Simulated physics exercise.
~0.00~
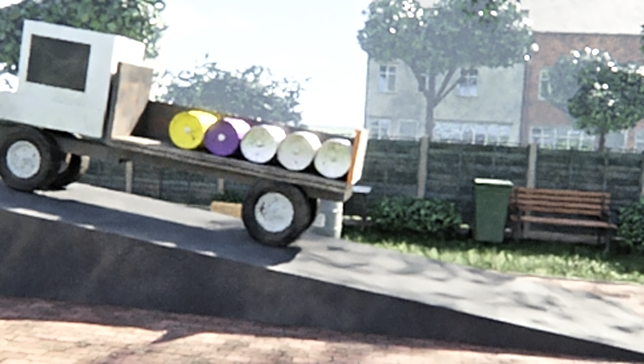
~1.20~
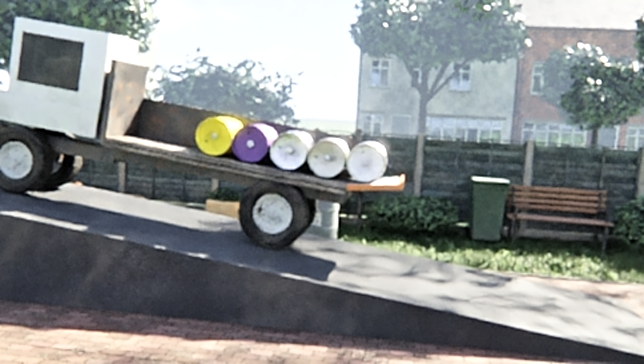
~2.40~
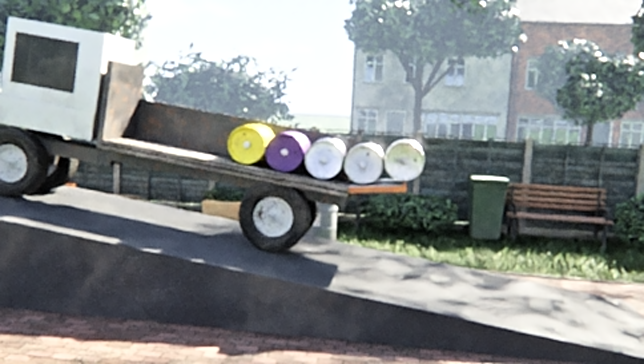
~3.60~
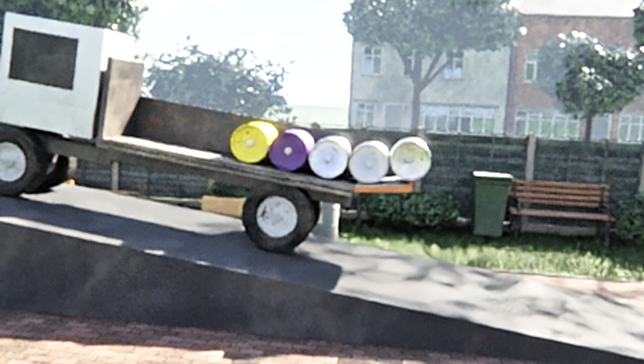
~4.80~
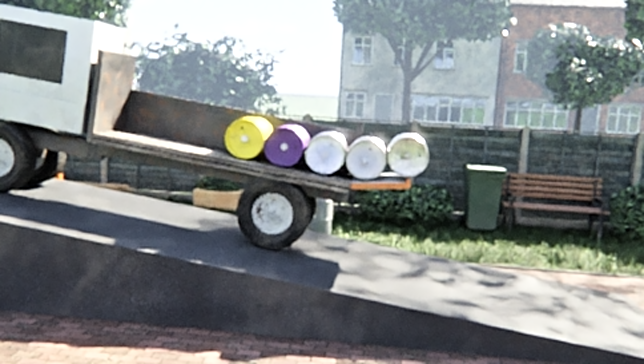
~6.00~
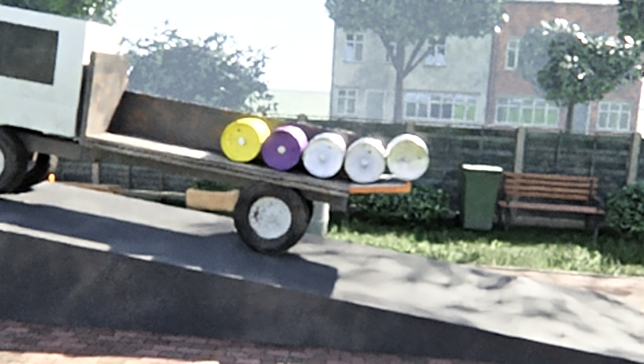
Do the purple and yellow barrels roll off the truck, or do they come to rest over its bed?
Both the purple and the yellow barrels come to rest still over the truck bed.
